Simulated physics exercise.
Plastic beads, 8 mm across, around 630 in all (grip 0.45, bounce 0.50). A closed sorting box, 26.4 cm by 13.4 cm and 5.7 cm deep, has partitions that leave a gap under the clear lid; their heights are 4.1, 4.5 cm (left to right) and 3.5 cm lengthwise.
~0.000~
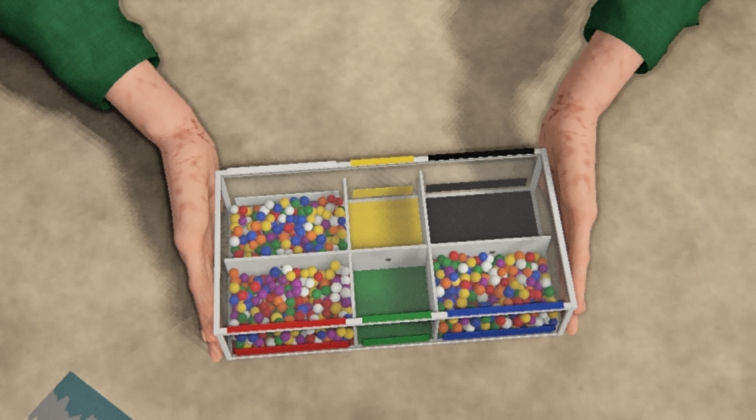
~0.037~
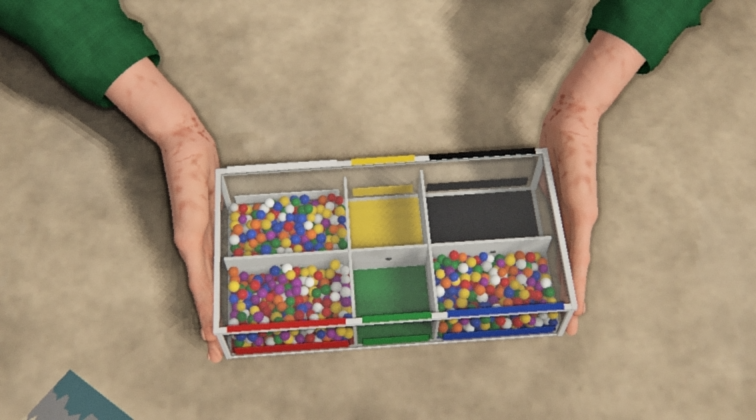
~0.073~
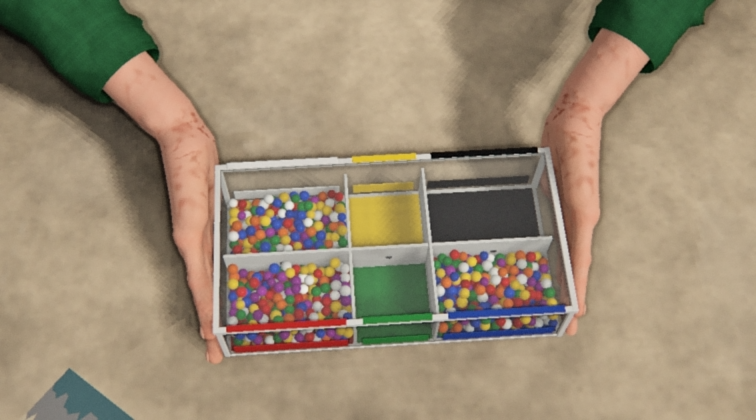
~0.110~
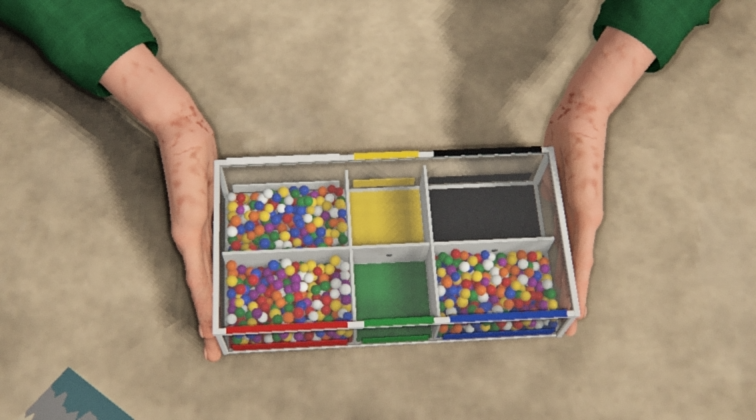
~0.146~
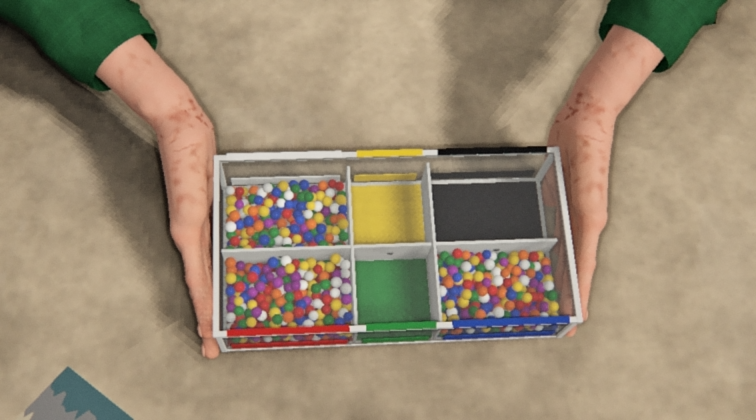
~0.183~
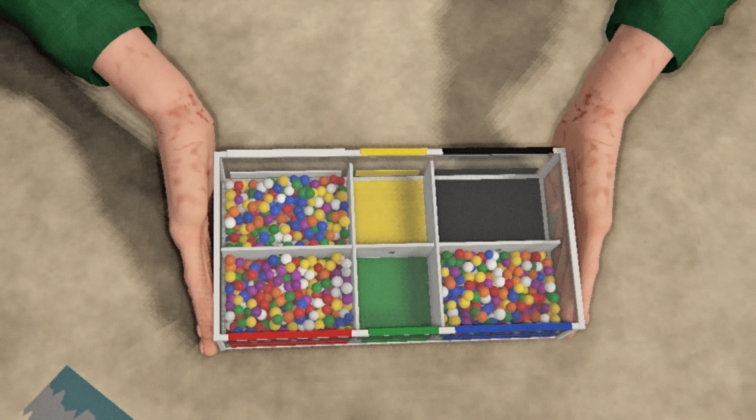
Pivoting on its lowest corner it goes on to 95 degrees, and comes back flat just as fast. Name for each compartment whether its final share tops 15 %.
Red over, blue over, green under, yellow under, white under, black under.
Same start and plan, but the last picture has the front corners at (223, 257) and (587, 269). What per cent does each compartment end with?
Red 15; blue 15; green 0; yellow 5; white 45; black 25.
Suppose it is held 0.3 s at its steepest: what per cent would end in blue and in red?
In that case blue 35, red 50.
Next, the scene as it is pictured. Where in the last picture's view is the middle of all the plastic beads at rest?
At about (339, 309).
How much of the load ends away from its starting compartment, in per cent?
Some 25 per cent.
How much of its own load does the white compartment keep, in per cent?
Roughly 20 per cent.
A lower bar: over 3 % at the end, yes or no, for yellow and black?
Yellow no, black no.
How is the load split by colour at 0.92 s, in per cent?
Red 40; blue 35; green 5; yellow 0; white 20; black 0.
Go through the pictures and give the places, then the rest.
Box tilt 0 degrees, front corners at (219, 330) and (570, 304); red 35 %, blue 35 %, white 30 %, in the first picture.
Box tilt 1 degrees, front corners at (219, 329) and (571, 305), in the second picture.
Box tilt 3 degrees, front corners at (219, 329) and (572, 307), in the third picture.
Box tilt 6 degrees, front corners at (219, 330) and (573, 312), lowest corner right front, in the fourth picture.
Box tilt 10 degrees, front corners at (219, 332) and (576, 317), lowest corner right front, in the fifth picture.
Box tilt 15 degrees, front corners at (219, 335) and (578, 324), lowest corner right front; red 35 %, blue 35 %, white 30 %. The box's pace is about 120 degrees a second, in the sixth picture.
Then, at 0.92 s, tilt 95 degrees; red 40 %, blue 35 %, green 5 %, white 20 %.
Then, at 1.41 s, tilt 42 degrees; red 50 %, blue 35 %, green 10 %, white 5 %.
After 1.97 s, tilt 0 degrees; red 50 %, blue 35 %, green 10 %, white 5 %.
By 2.6 s all is still; red 50 %, blue 35 %, green 10 %, yellow 0 %, white 5 %, black 0 %.
